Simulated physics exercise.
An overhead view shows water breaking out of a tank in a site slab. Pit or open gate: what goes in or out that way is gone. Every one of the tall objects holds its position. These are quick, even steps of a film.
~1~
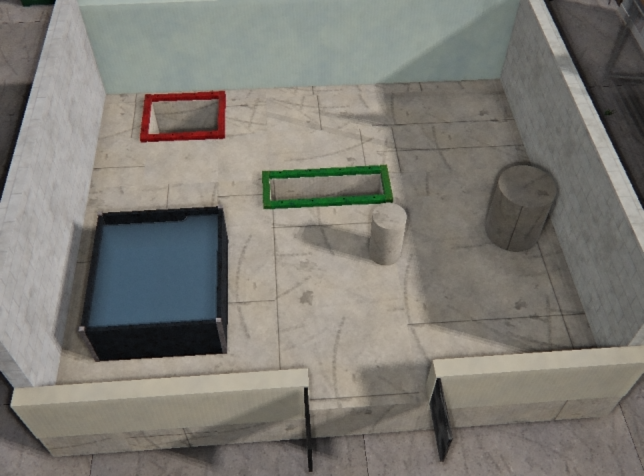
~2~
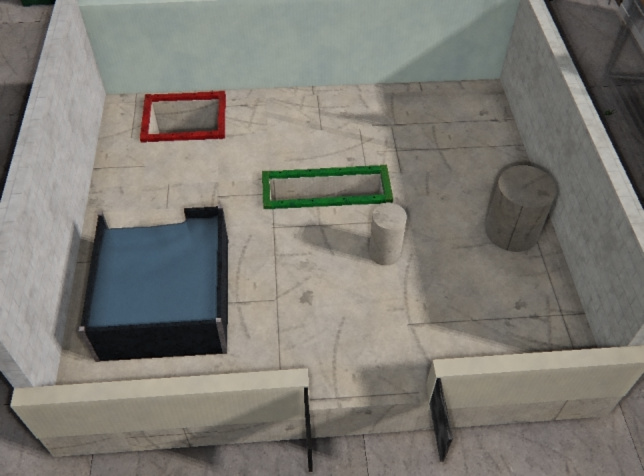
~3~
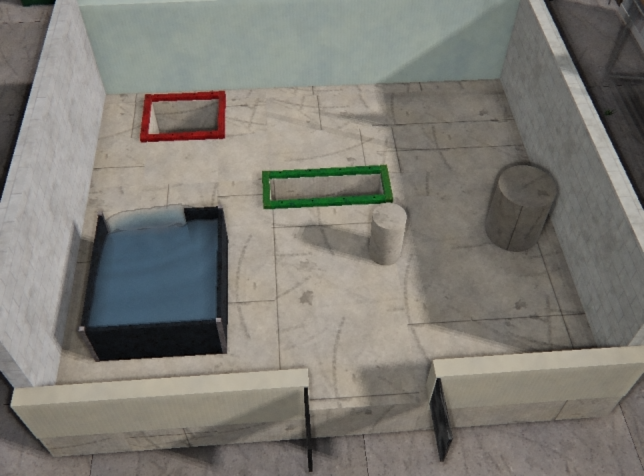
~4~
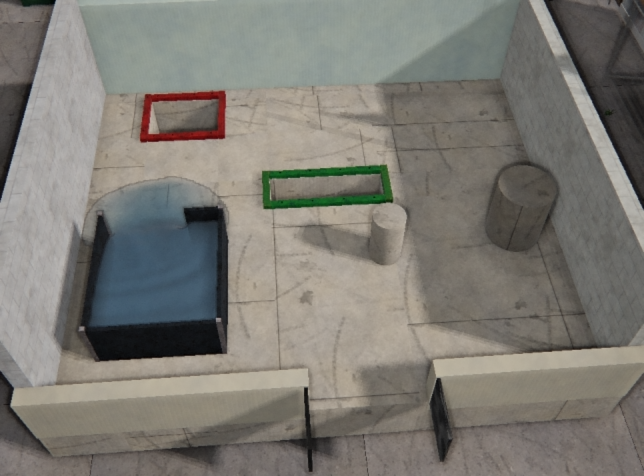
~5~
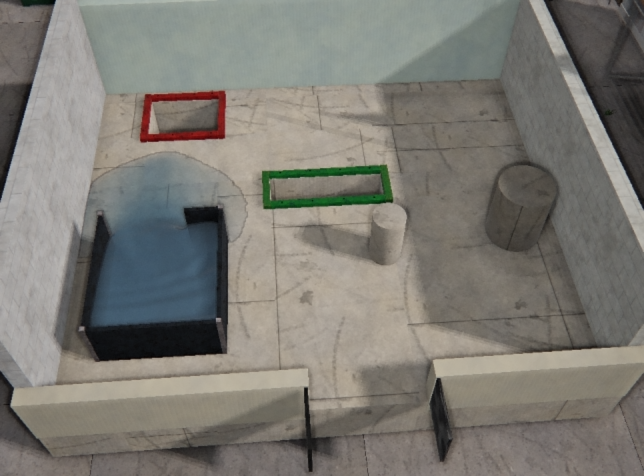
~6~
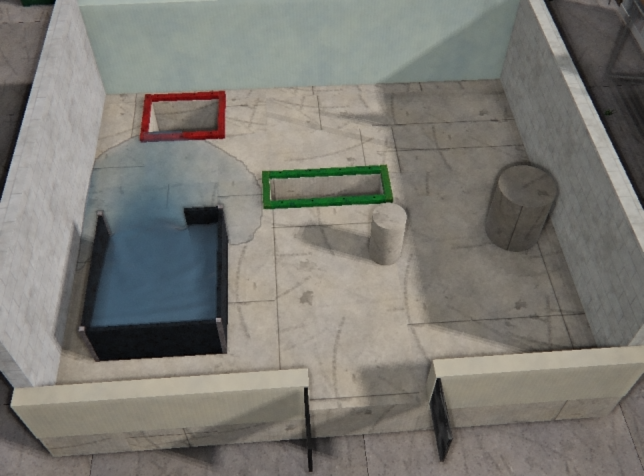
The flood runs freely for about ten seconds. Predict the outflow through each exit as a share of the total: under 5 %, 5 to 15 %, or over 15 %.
The gate will receive a cut falling short of five per cent; the green pit will receive a cut falling short of five per cent; the red pit will receive a cut exceeding fifteen per cent.
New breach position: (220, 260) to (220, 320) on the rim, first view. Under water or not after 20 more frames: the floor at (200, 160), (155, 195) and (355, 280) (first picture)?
Taking them in order, I'd say not reached, not reached and swamped.
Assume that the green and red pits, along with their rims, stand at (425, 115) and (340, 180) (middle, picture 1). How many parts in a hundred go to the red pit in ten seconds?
The red pit takes 2 per cent.
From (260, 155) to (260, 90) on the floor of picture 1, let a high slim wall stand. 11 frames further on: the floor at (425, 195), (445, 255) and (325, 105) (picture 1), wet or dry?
Going one after another, I'd say kept clear of the flood, then kept clear of the flood, then kept clear of the flood.
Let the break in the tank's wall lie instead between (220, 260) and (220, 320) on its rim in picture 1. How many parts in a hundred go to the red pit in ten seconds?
For red, roughly 0 in a hundred.
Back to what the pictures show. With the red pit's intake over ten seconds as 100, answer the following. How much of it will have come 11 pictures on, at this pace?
Roughly 40 %.
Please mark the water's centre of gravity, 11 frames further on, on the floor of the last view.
Around (162, 211).
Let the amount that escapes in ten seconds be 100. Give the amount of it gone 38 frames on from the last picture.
Approximately 100 %.
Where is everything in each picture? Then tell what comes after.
In the first frame, still water in the open tank at (157, 268).
In the second frame, water pours out on the open tank's far side and has run to a hidden place.
In the third frame, water pours out on the open tank's far side and has run to a hidden place.
In the fourth frame, water pours out on the open tank's far side and has run to (178, 181).
In the fifth frame, the front is at (176, 156), out from the gap on the open tank's far side.
In the sixth frame, the front is at (140, 138), out from the gap on the open tank's far side.
A moment on, water covers 20 % of the floor; the gate 0 %, the green pit 0 %, the red pit 5 %.
Next, water covers 25 % of the floor; the gate 0 %, the green pit 0 %, the red pit 13 %.
Then, water covers 35 % of the floor; the gate 0 %, the green pit 0 %, the red pit 25 %.
Later, water covers 50 % of the floor; the gate 0 %, the green pit 0 %, the red pit 32 %.
In the end, water covers 75 % of the floor; the gate 0 %, the green pit 0 %, the red pit 32 %.
